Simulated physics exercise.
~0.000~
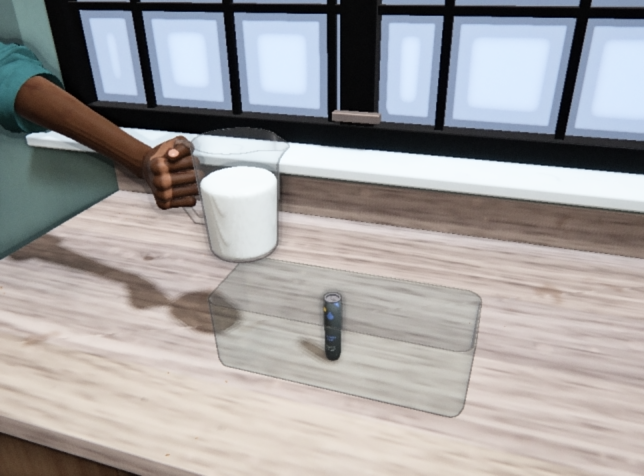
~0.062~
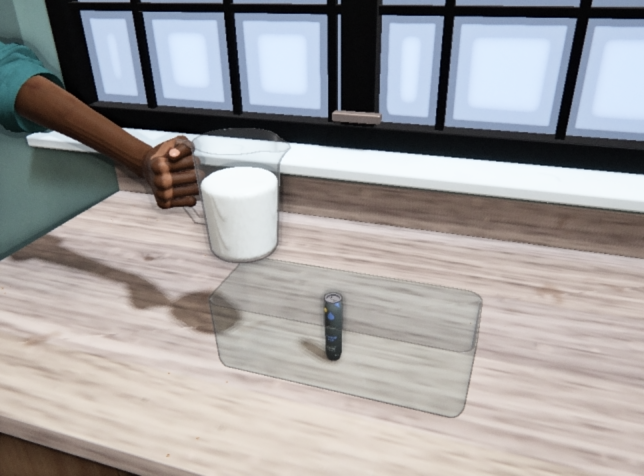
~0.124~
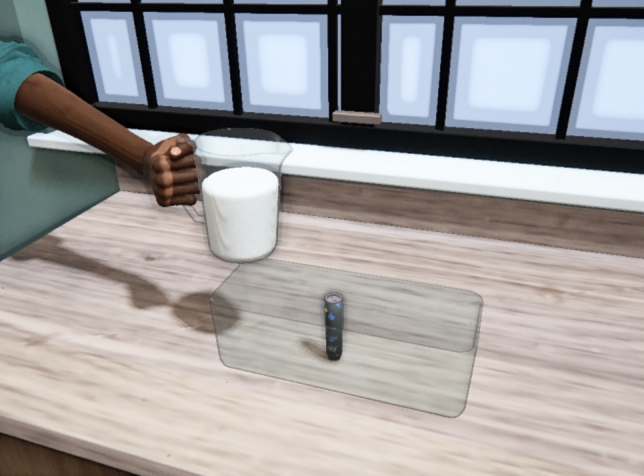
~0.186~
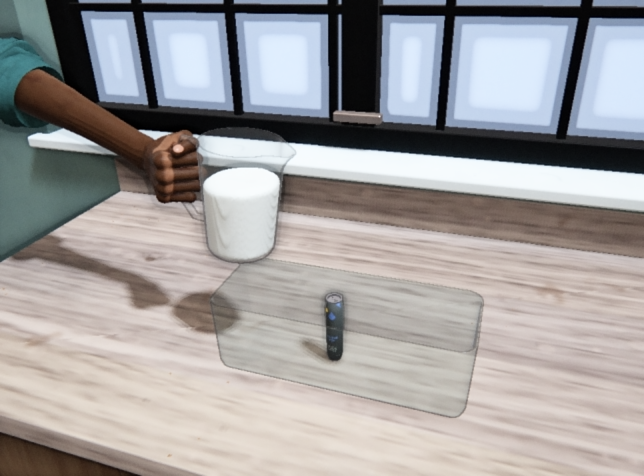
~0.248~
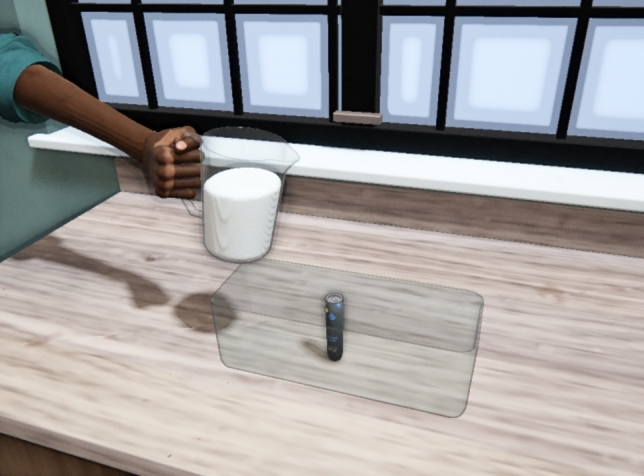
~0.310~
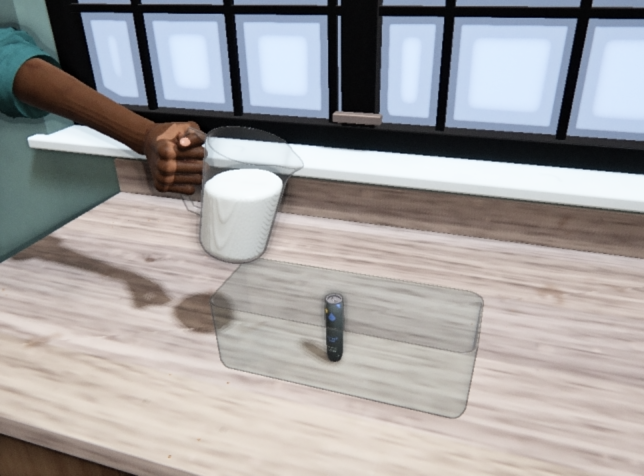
The video shows a hand holding a clear jug of white milk above a wooden counter, beside a clear, shallow rectangular basin with a small dark cylinder standing within its outline. The hand gradually tilts the jug slightly rightwards.
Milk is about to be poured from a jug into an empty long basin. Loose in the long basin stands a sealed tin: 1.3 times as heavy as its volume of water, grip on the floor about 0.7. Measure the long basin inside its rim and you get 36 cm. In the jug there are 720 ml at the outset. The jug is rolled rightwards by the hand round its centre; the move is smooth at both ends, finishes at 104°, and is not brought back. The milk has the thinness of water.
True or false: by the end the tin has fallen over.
True.
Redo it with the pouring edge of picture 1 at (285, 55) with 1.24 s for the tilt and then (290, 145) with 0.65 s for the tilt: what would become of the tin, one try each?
First it stays on its base; then it tips over.
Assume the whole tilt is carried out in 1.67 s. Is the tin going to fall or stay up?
Result: Tin tipped over.
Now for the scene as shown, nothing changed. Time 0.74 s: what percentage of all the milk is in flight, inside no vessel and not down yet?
Close to 5 per cent, I'd say.
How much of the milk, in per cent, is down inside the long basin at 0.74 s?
About 0%.
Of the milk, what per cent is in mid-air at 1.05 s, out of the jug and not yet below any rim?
Something like 18 per cent is in the air then.
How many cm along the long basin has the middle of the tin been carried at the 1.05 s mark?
Measured centre to centre, about 0 cm.
Then, 0.74 s in, the tilt is 67° and 95 per cent is still to pour; the tin stands where it began.
Then, 1.05 s in, the tilt is 98° and 43 per cent is still to pour; the tin stands where it began.
Then, 1.38 s in, the tilt is 104° and 5 per cent is still to pour; the tin leans 59°.
Then, 1.74 s in, the tilt is 104° and 0 per cent is still to pour; the tin lies on its side.
Finally, the tin lies on its side.
